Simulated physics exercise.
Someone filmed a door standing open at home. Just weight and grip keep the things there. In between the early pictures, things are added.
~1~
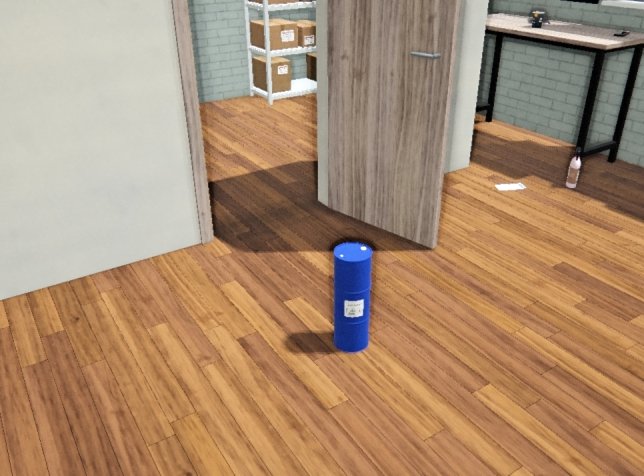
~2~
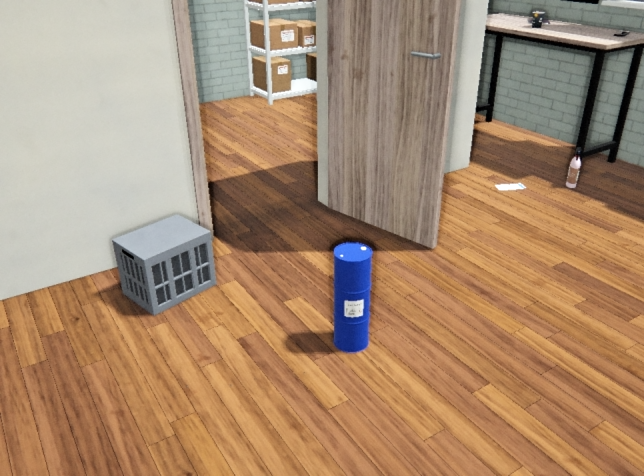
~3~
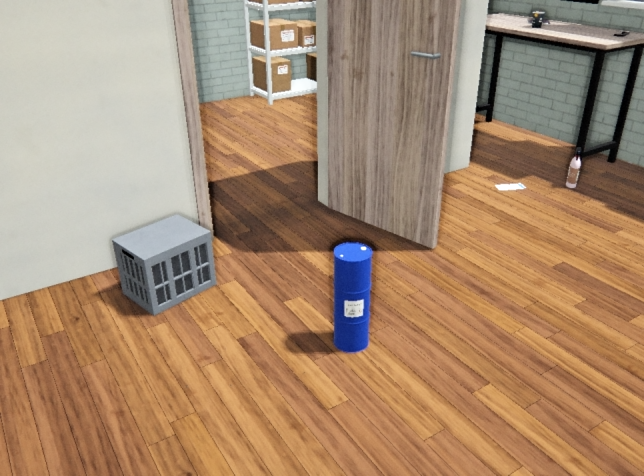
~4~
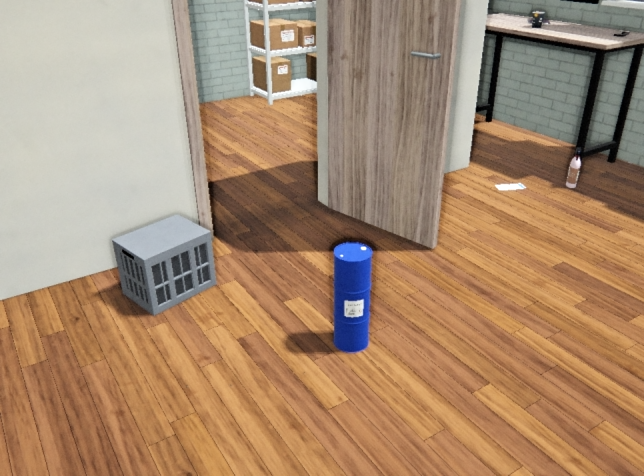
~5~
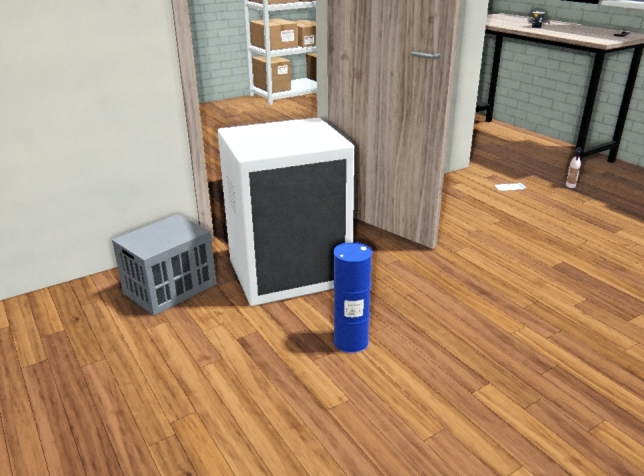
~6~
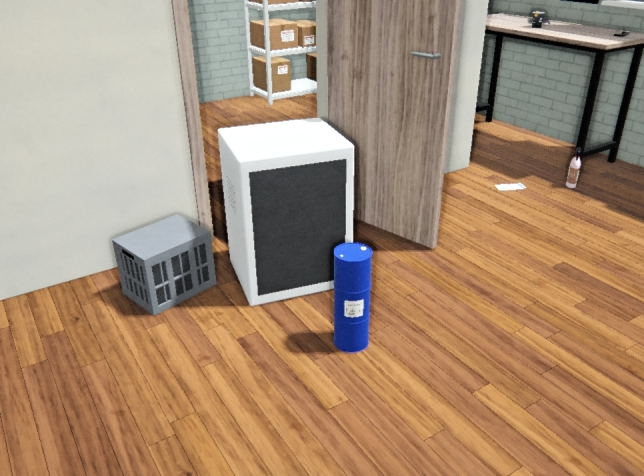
Grey crate appearing left of a blue canister by a still, open door, then a white appliance appearing between them.
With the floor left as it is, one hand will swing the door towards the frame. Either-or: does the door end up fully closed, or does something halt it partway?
I expect it will finish partly open.
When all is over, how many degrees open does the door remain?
Roughly 65 degrees open.
Then, 0.60 s on from there, door 94° open.
Then, 0.90 s on from there, door 82° open.
Then, 1.20 s on from there, door 69° open.
In the end, door 63° open; all 3 unmoved. At the end, from the last picture's camera, white appliance near (285, 209).
